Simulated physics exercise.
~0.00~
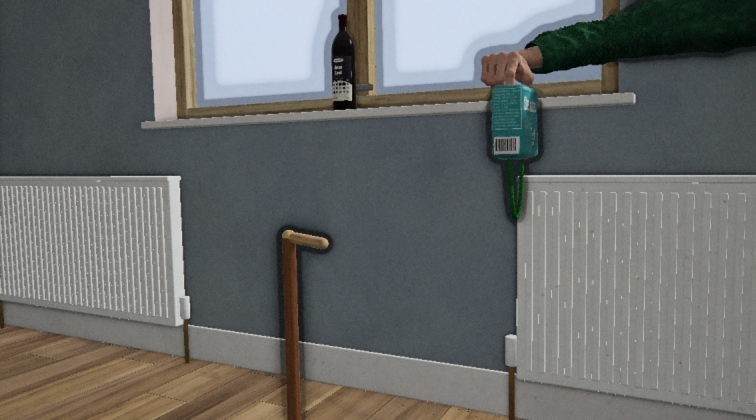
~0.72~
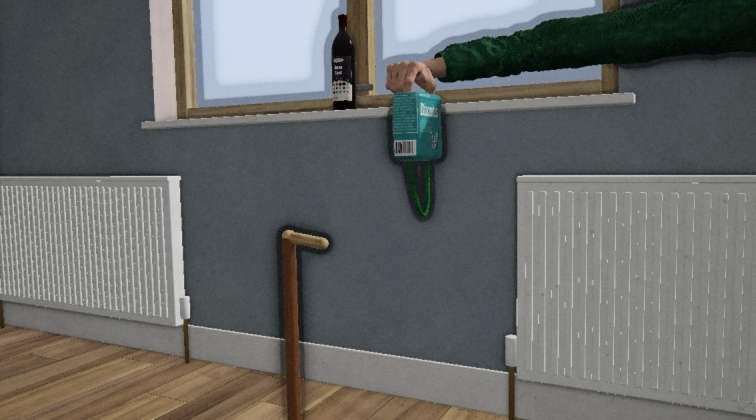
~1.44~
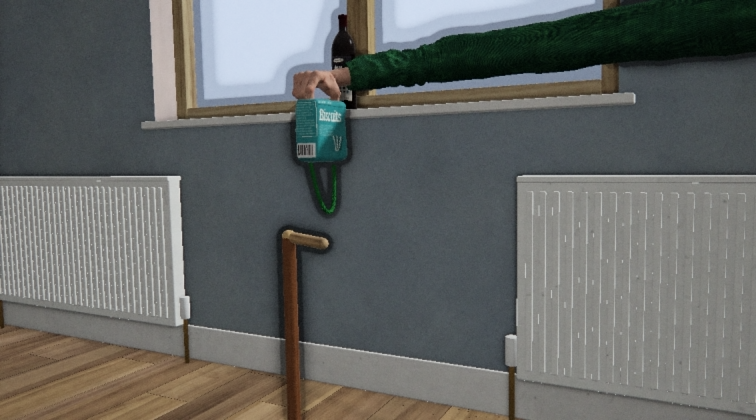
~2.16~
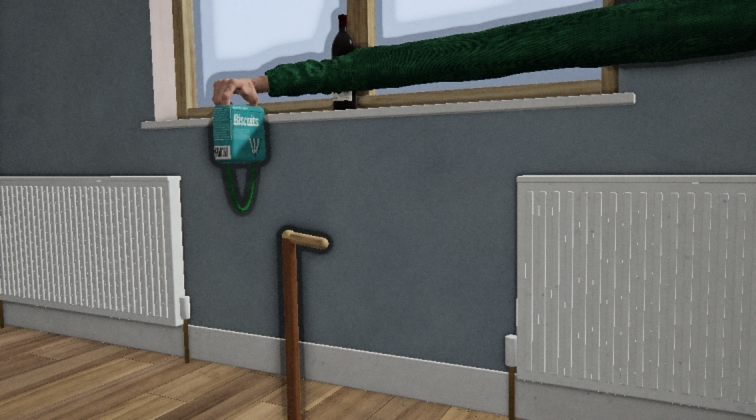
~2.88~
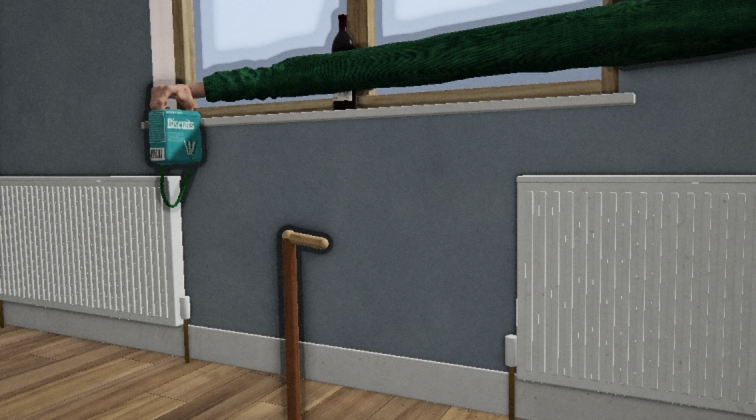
At first, a hand in a green sleeve holds a turquoise pouch by its top near the right end of a windowsill, a green cord loop hanging beneath it. A wooden post with a short peg at its top stands below, between two white radiators. The arm reaches steadily left, carrying the upright pouch past the dark bottle on the sill. As the pouch nears the post, the loop hangs just above the peg without touching it. The pouch continues left beyond the post, and ends above the left radiator, unsnagged and still in the hand.
